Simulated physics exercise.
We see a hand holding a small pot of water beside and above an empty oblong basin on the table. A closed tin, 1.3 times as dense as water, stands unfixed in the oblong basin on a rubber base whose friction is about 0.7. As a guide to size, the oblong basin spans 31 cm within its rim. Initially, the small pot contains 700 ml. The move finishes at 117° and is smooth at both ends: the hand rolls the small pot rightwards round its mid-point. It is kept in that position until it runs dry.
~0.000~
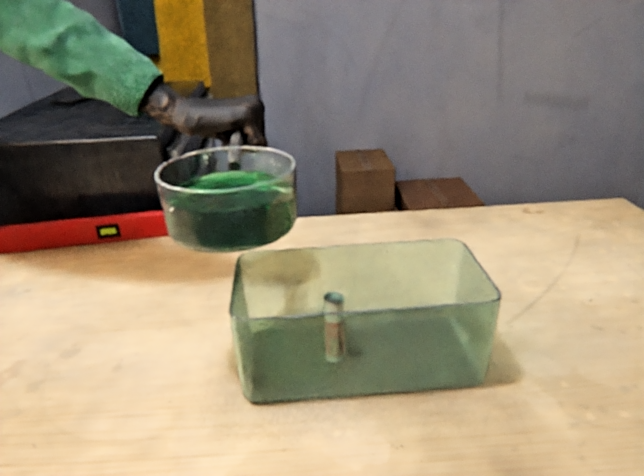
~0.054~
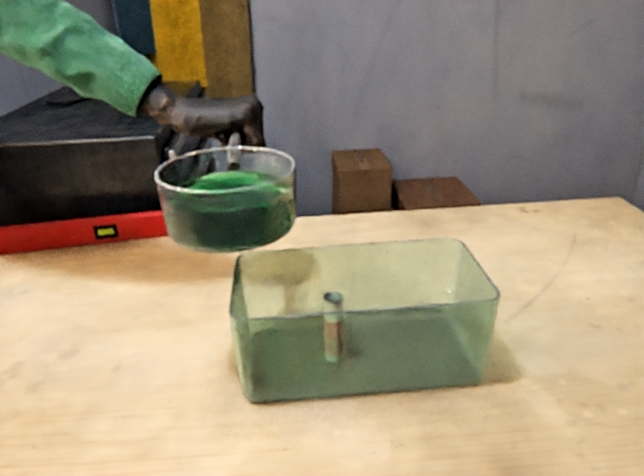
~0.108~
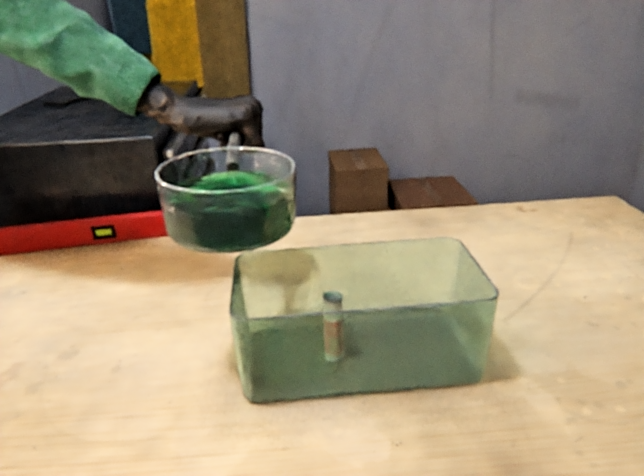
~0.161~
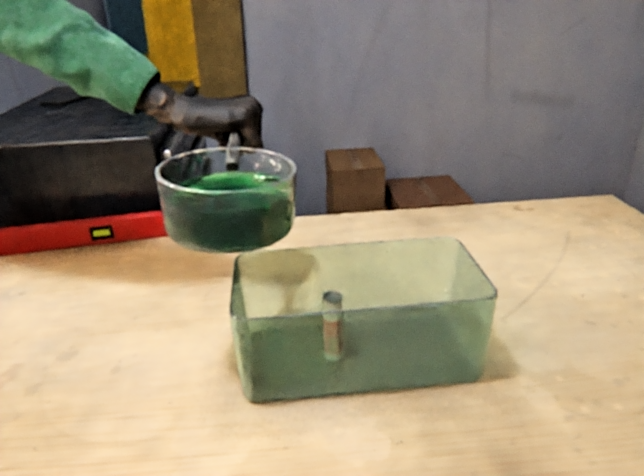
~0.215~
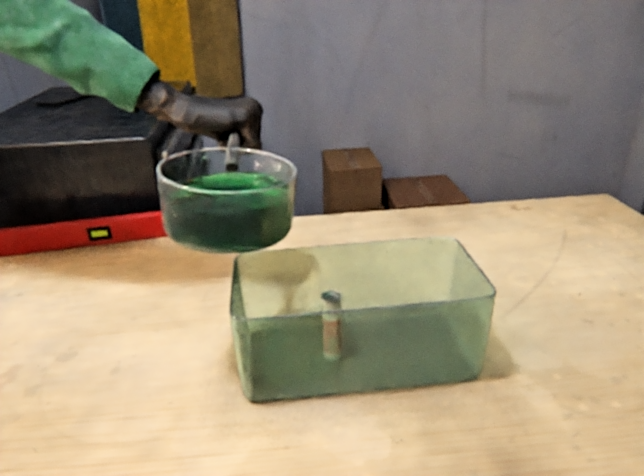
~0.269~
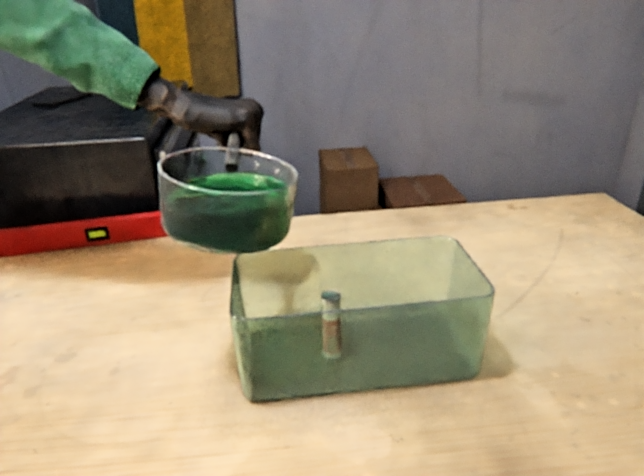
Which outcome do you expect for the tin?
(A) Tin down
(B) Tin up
(B) Tin up.
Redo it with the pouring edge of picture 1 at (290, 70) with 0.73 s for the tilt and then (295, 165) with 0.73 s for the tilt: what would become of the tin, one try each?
In the first try it comes down; in the second it comes down.
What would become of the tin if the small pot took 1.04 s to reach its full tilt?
Result: Tin still standing.
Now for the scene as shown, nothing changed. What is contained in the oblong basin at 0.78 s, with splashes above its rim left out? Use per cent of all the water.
Close to 12 in a hundred.
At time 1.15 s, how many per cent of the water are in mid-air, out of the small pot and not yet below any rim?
Close to 6 in every hundred parts.
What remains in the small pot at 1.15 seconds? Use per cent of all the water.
8 per cent or so.
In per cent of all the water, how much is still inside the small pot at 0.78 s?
I reckon about 62 in a hundred is still held.
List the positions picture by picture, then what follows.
Tilt 0°; pouring edge (295, 165); surface from (166, 193) to (294, 186); the oblong basin's rim runs from (234, 284) to (481, 267); the tin's top is at (334, 300), in the first frame.
Tilt 0°; pouring edge (294, 165); surface from (166, 194) to (293, 187), in the second frame.
Tilt 2°; pouring edge (295, 167); surface from (166, 193) to (292, 187), in the third frame.
Tilt 3°; pouring edge (295, 169); surface from (166, 194) to (292, 187), in the fourth frame.
Tilt 6°; pouring edge (296, 172); surface from (165, 195) to (292, 188), in the fifth frame.
Tilt 10°; pouring edge (297, 176); surface from (165, 195) to (292, 188), in the sixth frame.
After 0.78 s the tilt is 64° and 63 per cent is still to pour; the tin stands where it began.
After 1.15 s the tilt is 104° and 8 per cent is still to pour; the tin stands where it began.
After 1.54 s the tilt is 117° and 0 per cent is still to pour; the tin stands where it began.
After 1.96 s the tilt is 117° and 0 per cent is still to pour; the tin stands where it began.
In the end the tin stands where it began.
